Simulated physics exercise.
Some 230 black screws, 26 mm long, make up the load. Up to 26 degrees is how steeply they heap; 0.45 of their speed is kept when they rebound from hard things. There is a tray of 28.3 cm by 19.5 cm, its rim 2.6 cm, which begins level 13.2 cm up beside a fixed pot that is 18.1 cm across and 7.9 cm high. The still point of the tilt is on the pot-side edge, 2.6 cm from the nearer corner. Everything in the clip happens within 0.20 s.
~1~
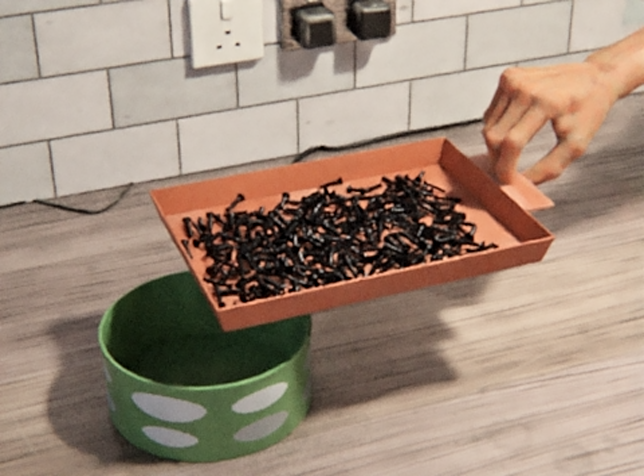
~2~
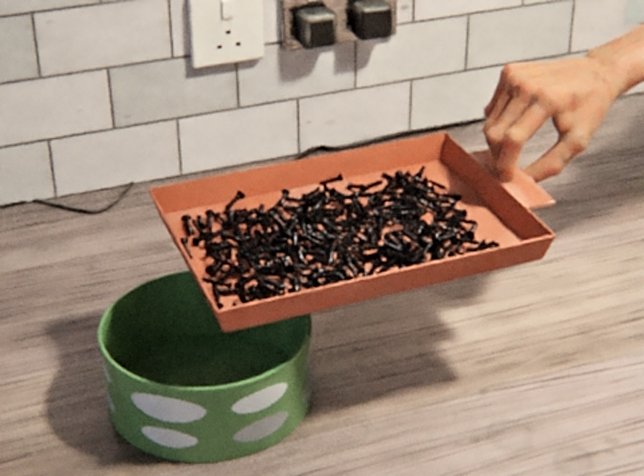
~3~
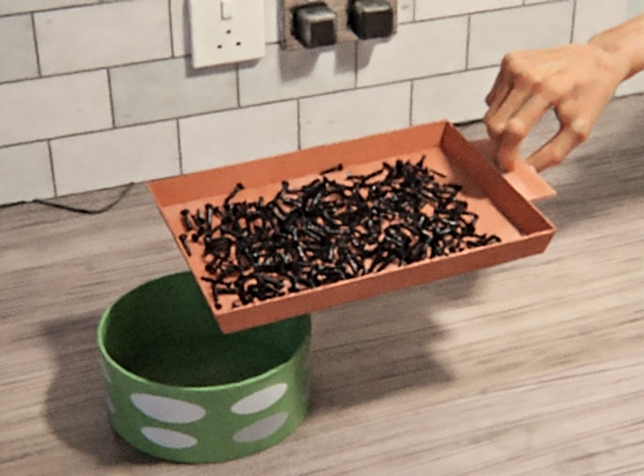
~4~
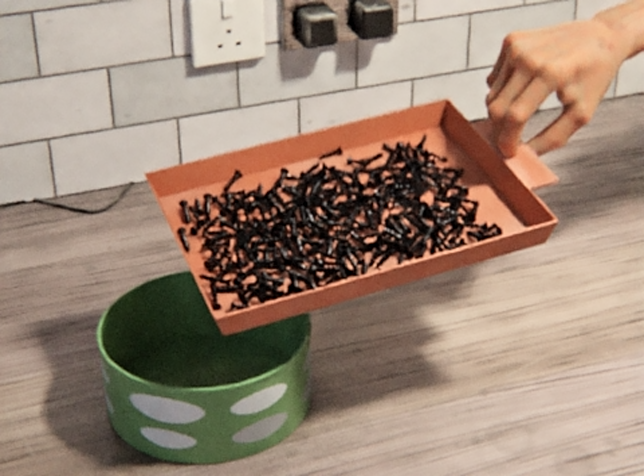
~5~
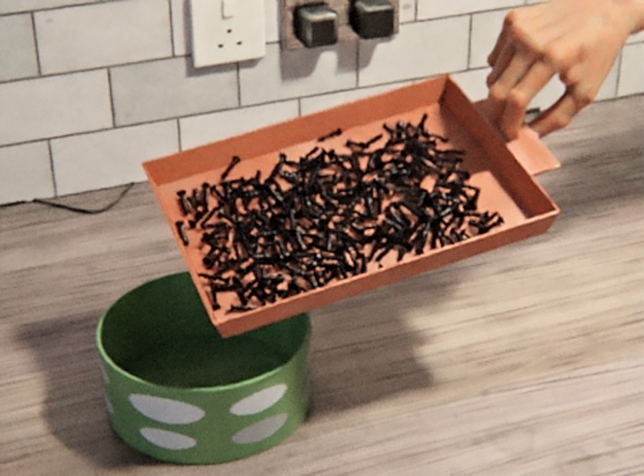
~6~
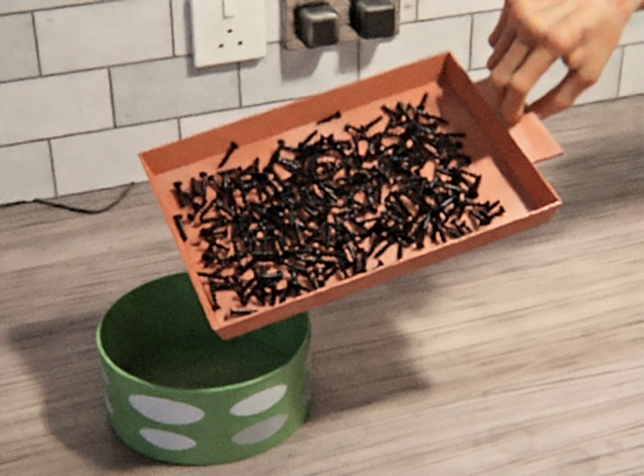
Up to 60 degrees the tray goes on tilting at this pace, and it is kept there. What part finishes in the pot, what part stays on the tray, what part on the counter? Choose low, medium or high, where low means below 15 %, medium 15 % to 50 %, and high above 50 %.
Shares - pot: Low, left on the tray: Medium, counter: High.
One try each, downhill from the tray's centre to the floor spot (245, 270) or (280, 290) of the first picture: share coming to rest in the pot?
Near 30 and 5 percent, in that order.
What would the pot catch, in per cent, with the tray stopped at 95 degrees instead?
I'd say close to 0 percent.
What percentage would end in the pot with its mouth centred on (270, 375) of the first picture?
Something like 55 per cent would settle in it.
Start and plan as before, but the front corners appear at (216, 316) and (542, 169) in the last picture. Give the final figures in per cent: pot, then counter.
Final per cent - pot 10, counter 55.
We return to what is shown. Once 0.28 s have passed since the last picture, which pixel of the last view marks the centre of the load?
I reckon close to (304, 225).
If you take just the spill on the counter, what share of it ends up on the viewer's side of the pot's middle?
Near 100 in a hundred.
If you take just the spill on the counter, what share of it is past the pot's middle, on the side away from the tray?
I reckon around 60 per cent.
Then, 0.17 s after the last picture, tilt 41 degrees; the tray holds 100 %, the pot 0 %.
Then, 0.28 s after the last picture, tilt 55 degrees; the tray holds 100 %, the pot 0 %.
Then, 0.52 s after the last picture, tilt 60 degrees; the tray holds 70 %, the pot 0 %.
In the end, pot 0 %, tray 35 %, counter 60 %.
